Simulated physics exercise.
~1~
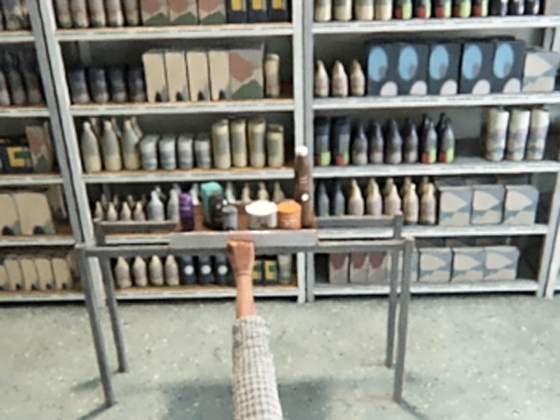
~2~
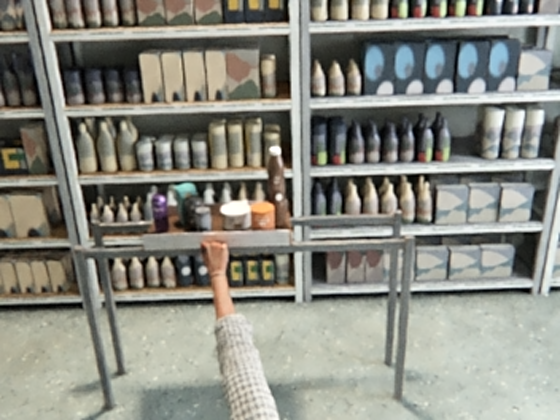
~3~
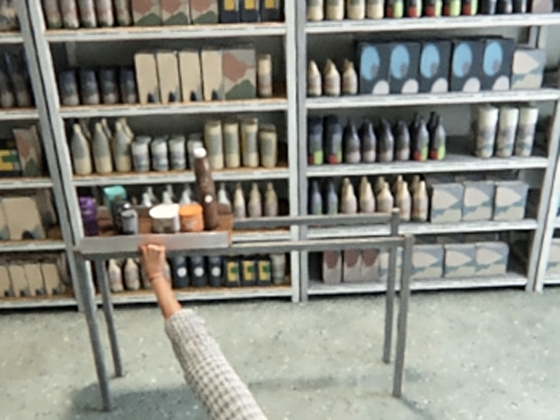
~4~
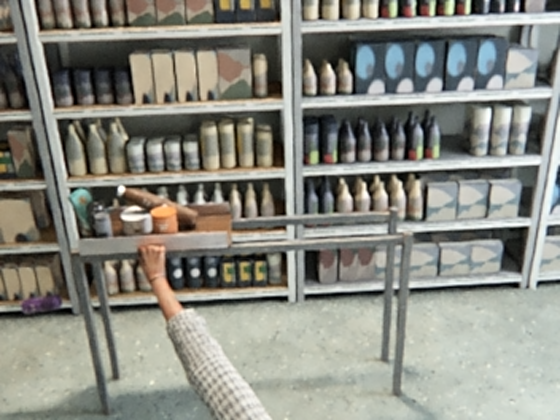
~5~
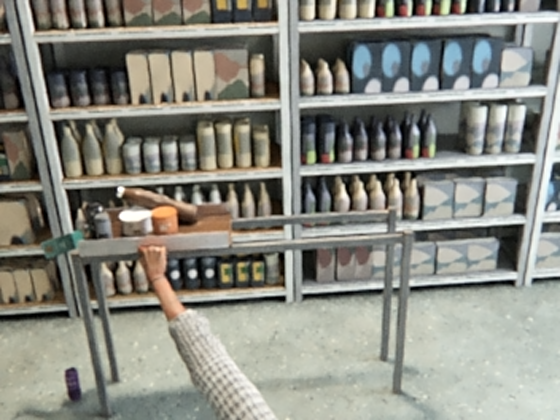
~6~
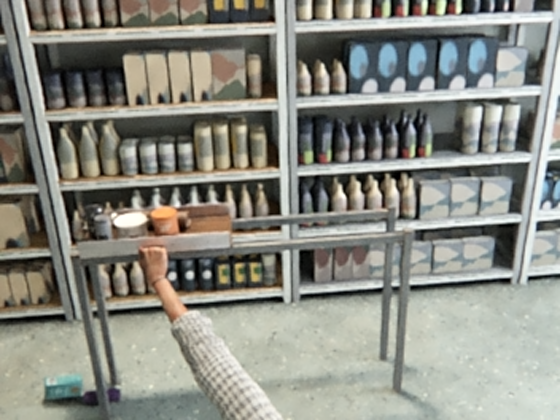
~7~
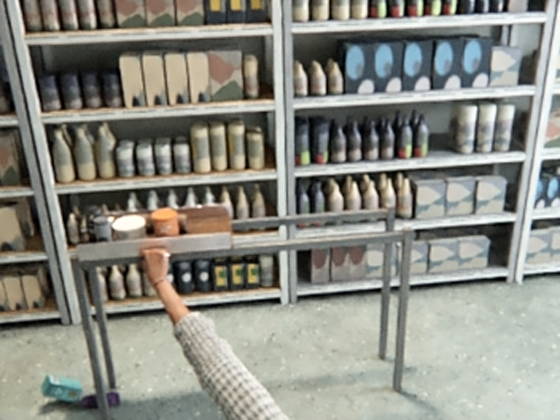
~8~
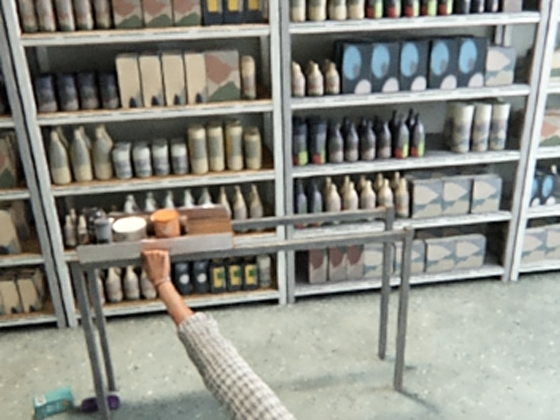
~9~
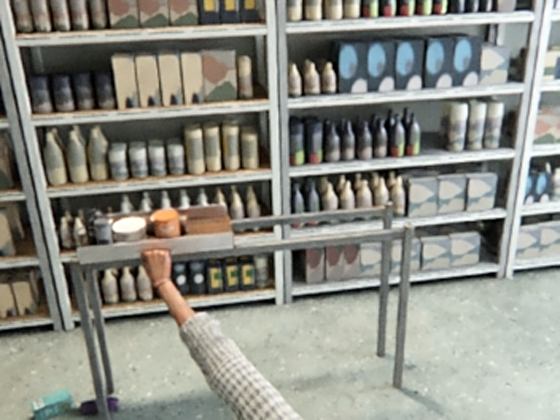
At the start, a hand reaches toward a tray on a metal frame before stocked shelves, with a purple can, turquoise carton, grey shaker, white tub, orange tin and tall brown bottle standing on it. The tray slides left, slowly and then quickly, with the arm following. As it reaches the left end, the brown bottle tilts and the purple can goes over the edge. The bottle topples and the turquoise carton tips off after the can. Both drop to the floor, while the bottle lies on the stationary tray beside the still upright tub, tin and shaker.
